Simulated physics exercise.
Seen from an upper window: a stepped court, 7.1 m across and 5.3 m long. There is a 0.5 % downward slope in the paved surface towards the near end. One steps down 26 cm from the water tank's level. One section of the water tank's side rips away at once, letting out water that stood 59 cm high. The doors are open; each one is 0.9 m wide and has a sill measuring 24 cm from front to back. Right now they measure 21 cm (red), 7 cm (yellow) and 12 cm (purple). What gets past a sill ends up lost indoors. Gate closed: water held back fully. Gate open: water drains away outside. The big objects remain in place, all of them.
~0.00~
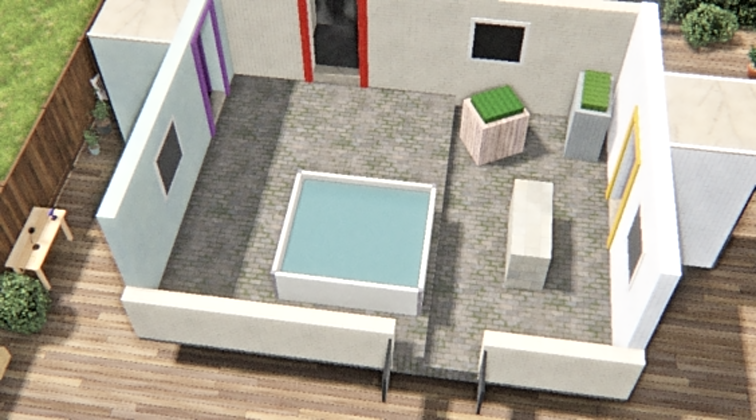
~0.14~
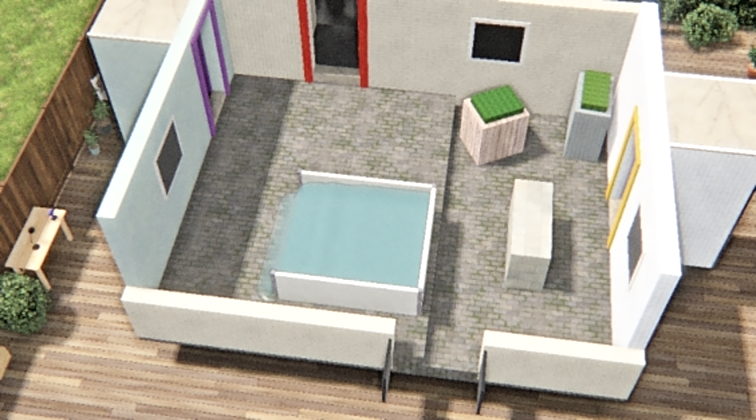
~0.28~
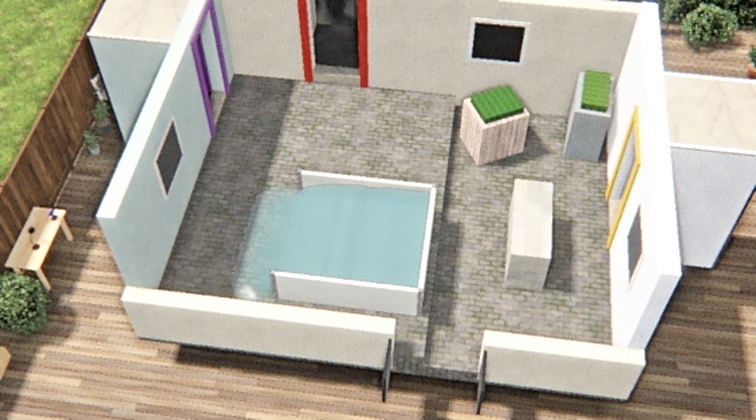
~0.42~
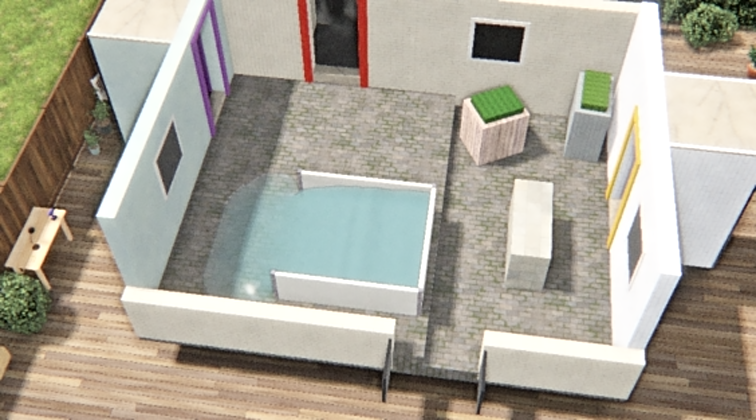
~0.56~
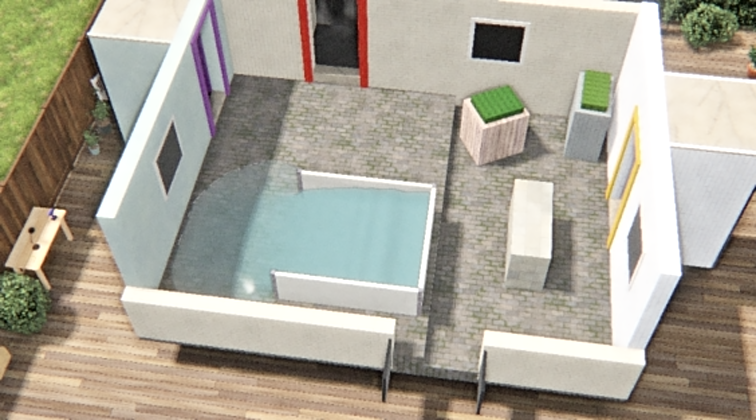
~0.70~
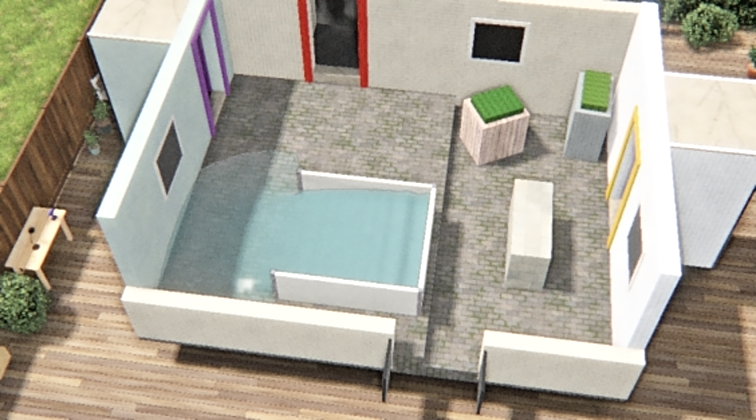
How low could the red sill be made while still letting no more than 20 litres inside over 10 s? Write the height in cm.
About 10.5 cm.
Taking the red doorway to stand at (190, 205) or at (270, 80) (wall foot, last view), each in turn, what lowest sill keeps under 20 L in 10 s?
In turn: About 31 cm, about 22 cm.
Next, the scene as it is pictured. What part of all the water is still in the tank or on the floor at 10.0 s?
Close to 94 in a hundred.
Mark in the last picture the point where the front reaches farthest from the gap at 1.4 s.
In the last picture, around (220, 116).
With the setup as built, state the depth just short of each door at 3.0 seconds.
Red door: 10 cm; yellow door: 0 cm; purple door: 11 cm.
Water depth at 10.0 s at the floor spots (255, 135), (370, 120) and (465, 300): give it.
Depths in order: 7 / 4 / 6 cm.
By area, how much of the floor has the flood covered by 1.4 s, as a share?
Wet share: Near 20 %.
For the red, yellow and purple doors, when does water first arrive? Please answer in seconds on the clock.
Red 2.8 s, yellow 6.0 s, purple 1.4 s.
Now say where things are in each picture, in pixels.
In the first frame, the water tank at (357, 231) is whole and still, 59 cm deep; the red door at (335, 43) is dry.
In the second frame, water pours out at (291, 237) and has run 0.3 m, to (262, 292); about 8 cm deep outside, 59 cm at the back.
In the third frame, the gap is at (292, 239), the front 0.8 m out at (237, 272); the back of the water tank holds 59 cm.
In the fourth frame, water pours out at (292, 240) and has run 1.2 m, to (208, 279); about 9 cm deep outside, 59 cm at the back.
In the fifth frame, the front is at (177, 269), 1.7 m from the gap at (292, 240); 4.5 m2 of floor is wet, 58 cm left at the back.
In the sixth frame, the gap is at (292, 240), the front 1.9 m out at a hidden place; the back of the water tank holds 52 cm; the red door at (335, 43), 3.8 m from the gap, is still 2.3 m from the nearest water.
After 1.4 s water covers 20 % of the floor, deepest (45 cm) near (155, 299); it has not reached the red door.
After 3.0 s water covers 35 % of the floor, deepest (31 cm) near (152, 309); 10 cm at the red door, 0 litres in over its 21 cm sill.
After 10.0 s water covers 95 % of the floor, deepest (12 cm) near (162, 280); 4 cm at the red door, 0 litres in over its 21 cm sill.
At the red door as built, the water arrived by 2.8 s and peaked near 17 cm at 4.2 s.
With a sill of 9.5 cm, 29 litres would have come in within the 10 s; with 12.5 cm, 9 litres. So under 20 litres takes about 10.5 cm.
